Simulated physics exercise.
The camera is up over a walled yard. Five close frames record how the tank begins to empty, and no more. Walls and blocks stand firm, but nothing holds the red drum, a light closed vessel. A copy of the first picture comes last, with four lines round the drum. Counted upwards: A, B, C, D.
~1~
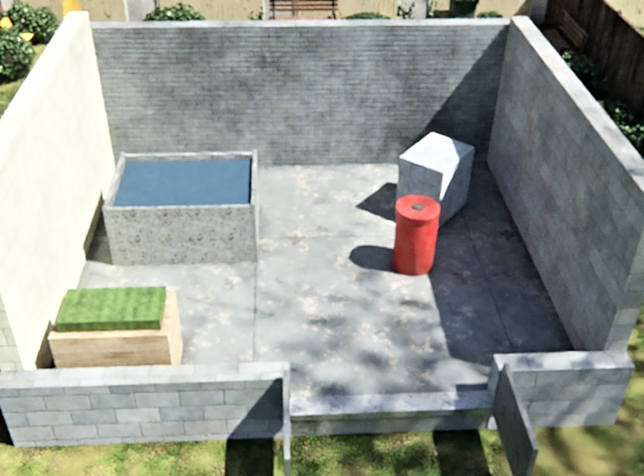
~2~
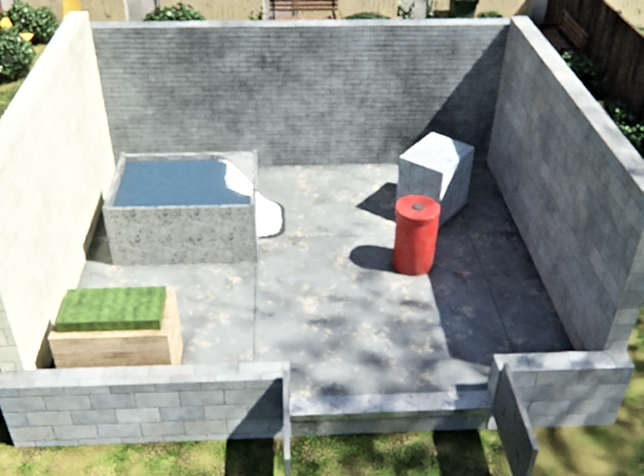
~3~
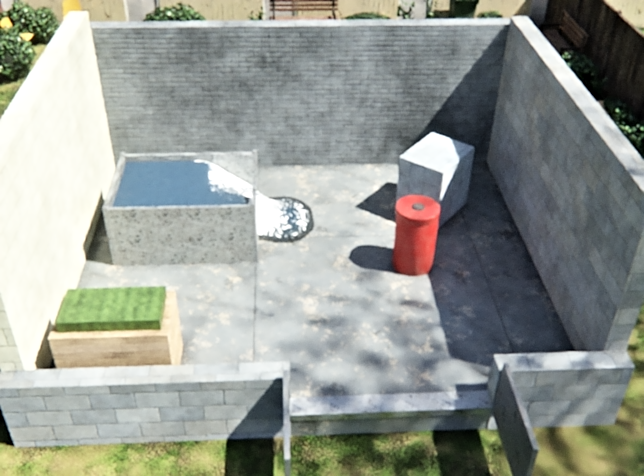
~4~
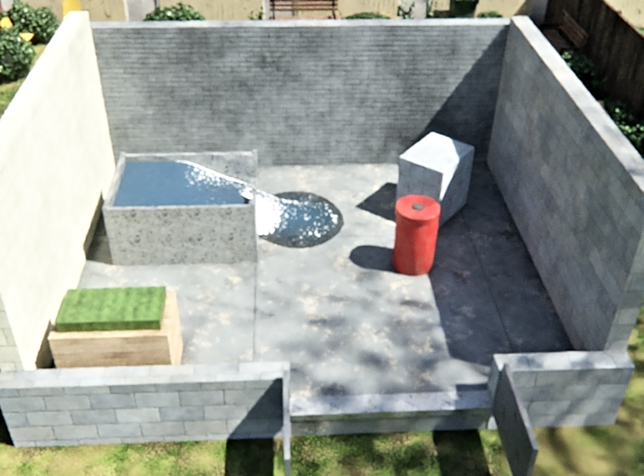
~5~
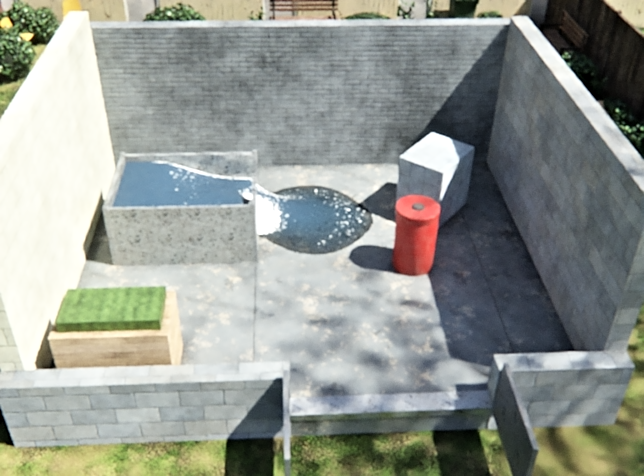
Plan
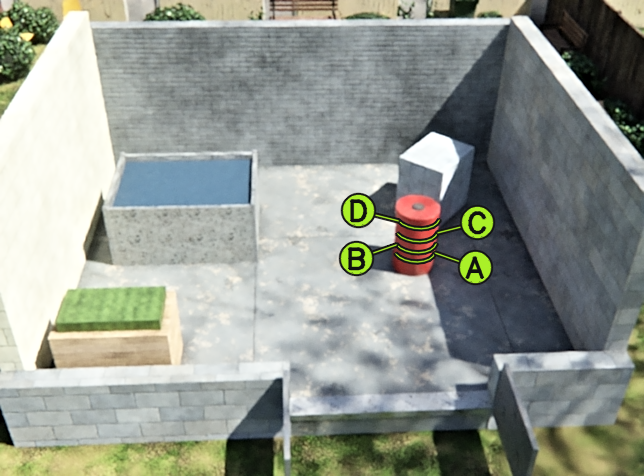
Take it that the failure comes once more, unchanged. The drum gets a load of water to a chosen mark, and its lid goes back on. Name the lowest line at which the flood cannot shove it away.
That is mark A.
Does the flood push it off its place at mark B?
No.
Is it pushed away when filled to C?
No, that is safe.
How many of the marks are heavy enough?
All of them.
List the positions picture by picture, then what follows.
Lid of the red drum at (418, 207); tank full, its middle at (185, 184); open gate at (392, 361).
Water covers 1 % of the ground and is seen nearest the drum at (274, 232).
Water covers 3 % of the ground and is seen nearest the drum at (306, 226).
Water covers 5 % of the ground and is seen nearest the drum at (334, 228).
Lid of the red drum at (418, 207); water covers 8 % of the ground and is seen nearest the drum at (361, 231).
On the marked copy, A at (417, 261); B at (418, 252); C at (419, 241); D at (421, 228); from the bottom up A, B, C, D.
With A, it does not move.
With B, it does not move.
With C, it does not move.
With D, it does not move.
